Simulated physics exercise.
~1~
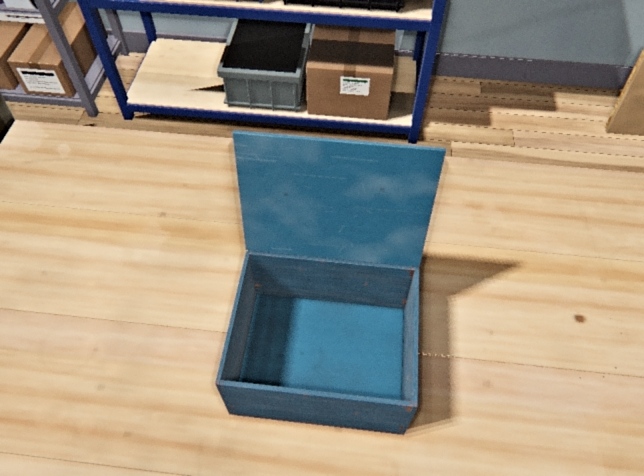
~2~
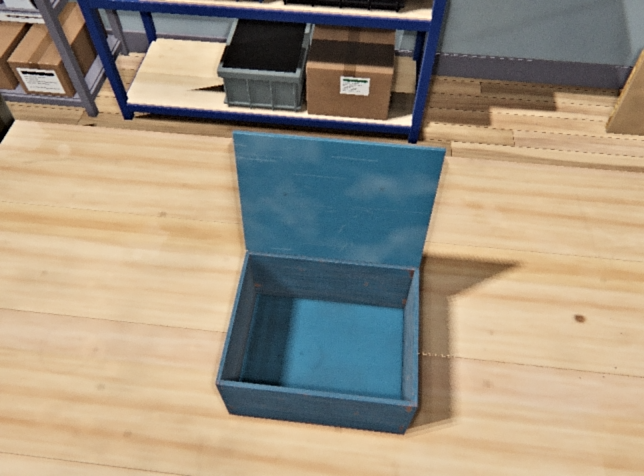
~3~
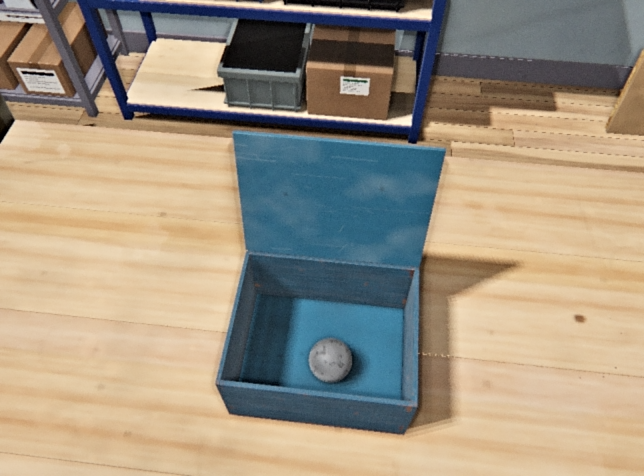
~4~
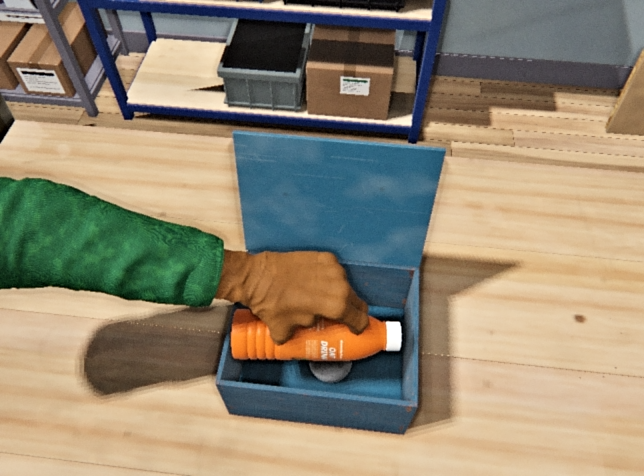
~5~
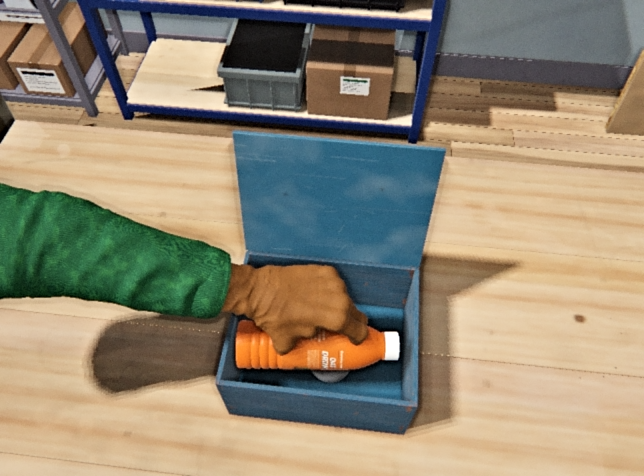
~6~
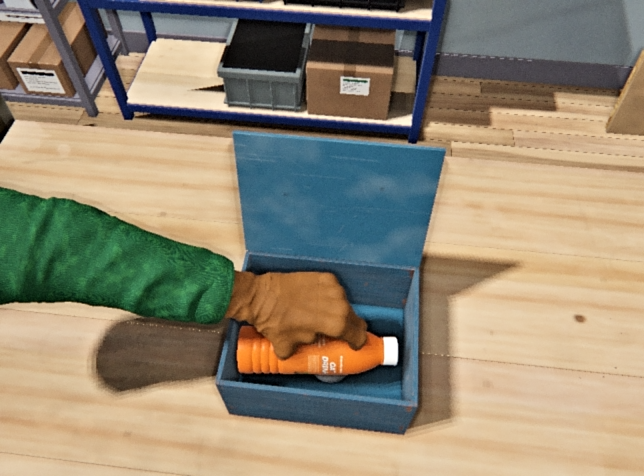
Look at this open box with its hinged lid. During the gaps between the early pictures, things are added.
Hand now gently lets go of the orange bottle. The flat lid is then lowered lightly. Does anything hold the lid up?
Comes fully down.
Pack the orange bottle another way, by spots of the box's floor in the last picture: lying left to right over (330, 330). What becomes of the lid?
The lid goes all the way down.
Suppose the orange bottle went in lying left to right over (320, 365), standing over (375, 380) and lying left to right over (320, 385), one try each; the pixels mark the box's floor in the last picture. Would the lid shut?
Try one: The lid comes all the way down; try two: It remains open; try three: It comes all the way down.
Then, 1.10 s later than the last frame, lid starting down; orange bottle moved about its own width near (331, 370); grey ball moved about its own width.
Then, 1.80 s later than the last frame, lid 44° above the rim; orange bottle moved about its own width near (331, 360); grey ball moved about its own width.
When it is over, lid shut; moved from the start, grey ball and orange bottle. End places, in pixels of the last picture, orange bottle near (332, 355).
